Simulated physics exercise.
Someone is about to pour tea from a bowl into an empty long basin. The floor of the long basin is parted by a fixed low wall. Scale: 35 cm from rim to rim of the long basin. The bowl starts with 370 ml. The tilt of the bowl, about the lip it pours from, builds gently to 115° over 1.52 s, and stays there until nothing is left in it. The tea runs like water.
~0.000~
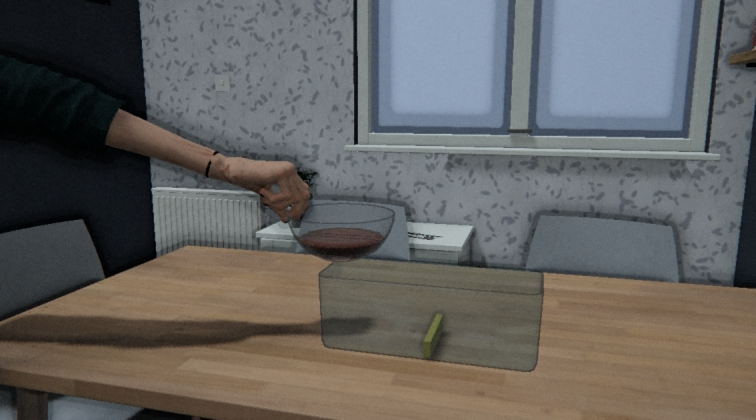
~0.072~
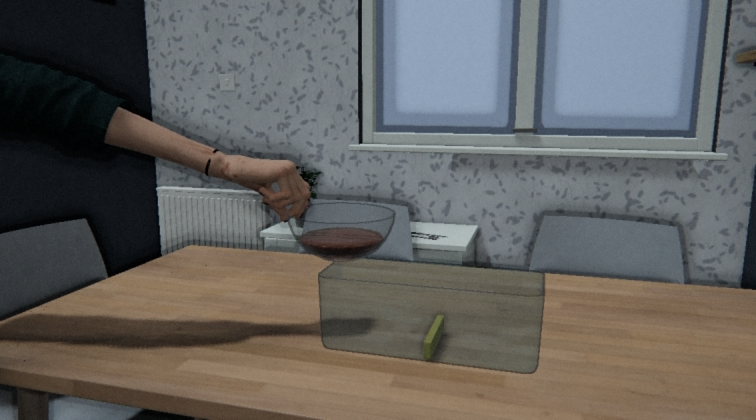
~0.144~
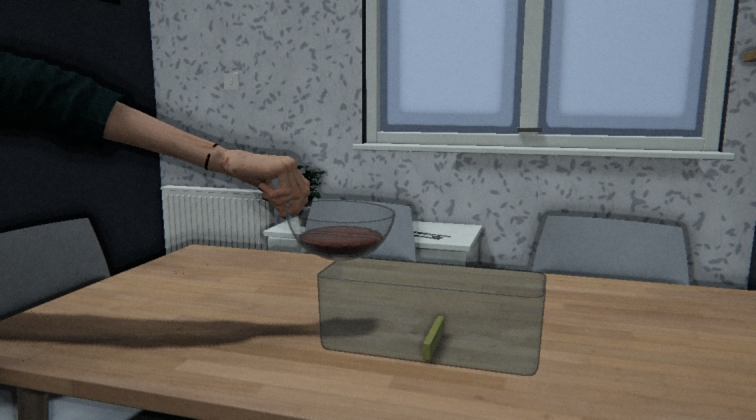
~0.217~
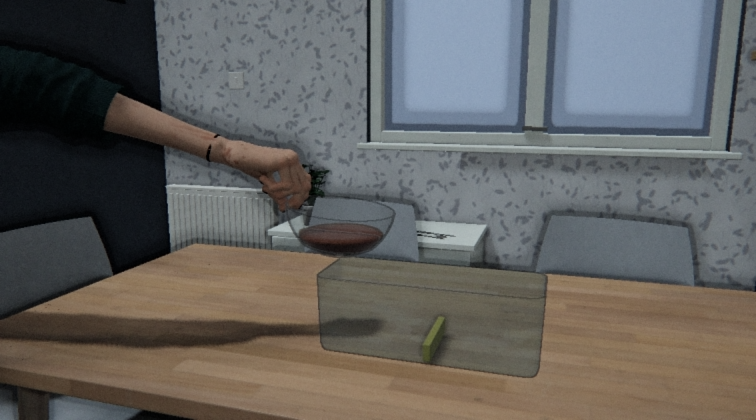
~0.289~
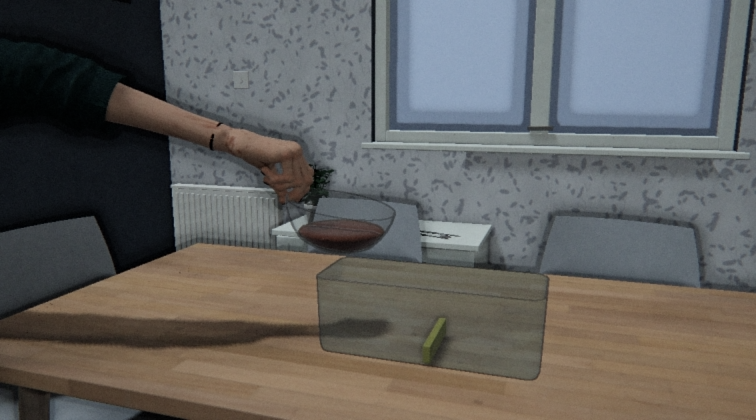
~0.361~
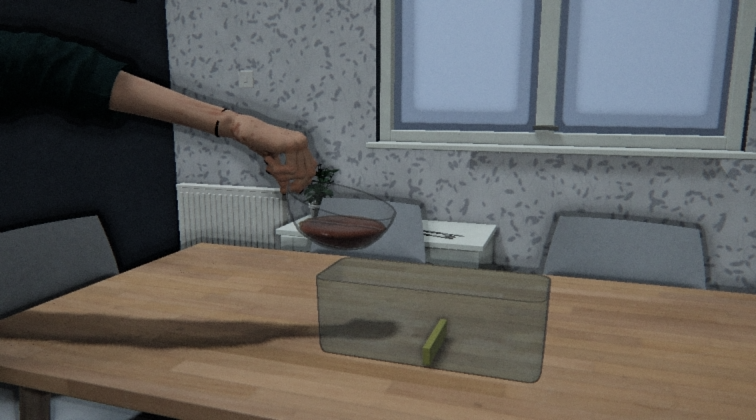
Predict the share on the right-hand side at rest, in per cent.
Roughly 83 per cent is past the wall.
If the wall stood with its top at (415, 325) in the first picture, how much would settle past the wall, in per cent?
In that case some 90 per cent.
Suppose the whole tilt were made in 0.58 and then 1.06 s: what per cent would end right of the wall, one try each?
First 65, then 85 per cent.
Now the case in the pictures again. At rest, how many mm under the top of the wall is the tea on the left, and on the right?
Some 26 mm on the left and 12 mm on the right.
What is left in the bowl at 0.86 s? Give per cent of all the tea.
Some 54 per cent.
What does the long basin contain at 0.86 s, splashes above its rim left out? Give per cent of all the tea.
Some 12 per cent.
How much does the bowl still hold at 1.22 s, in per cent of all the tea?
Some 0 per cent.
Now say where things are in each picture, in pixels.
In the first frame, it leans 0°; its right rim is at (393, 217); the tea meets the walls at (303, 234) and (384, 239); the long basin's rim runs from (330, 266) to (543, 283); the wall's top is at (434, 328).
In the second frame, it leans 1°; its right rim is at (393, 217); the tea meets the walls at (303, 233) and (384, 239).
In the third frame, it leans 3°; its right rim is at (393, 217); the tea meets the walls at (303, 232) and (383, 238).
In the fourth frame, it leans 6°; its right rim is at (393, 217); the tea meets the walls at (303, 228) and (384, 235).
In the fifth frame, it leans 10°; its right rim is at (393, 218); the tea meets the walls at (303, 225) and (384, 232).
In the sixth frame, it leans 15°; its right rim is at (393, 218); the tea meets the walls at (305, 220) and (385, 228).
Then, 0.86 s in, the tilt is 69° and 53 per cent is still to pour, 12 is left of the wall and 1 right of it.
Then, 1.22 s in, the tilt is 105° and 0 per cent is still to pour, 16 is left of the wall and 79 right of it.
Then, 1.61 s in, the tilt is 115° and 0 per cent is still to pour, 15 is left of the wall and 84 right of it.
Then, 2.02 s in, the tilt is 115° and 0 per cent is still to pour, 16 is left of the wall and 83 right of it.
Finally, 16 per cent lies left of the wall, 83 right of it and 0 outside.
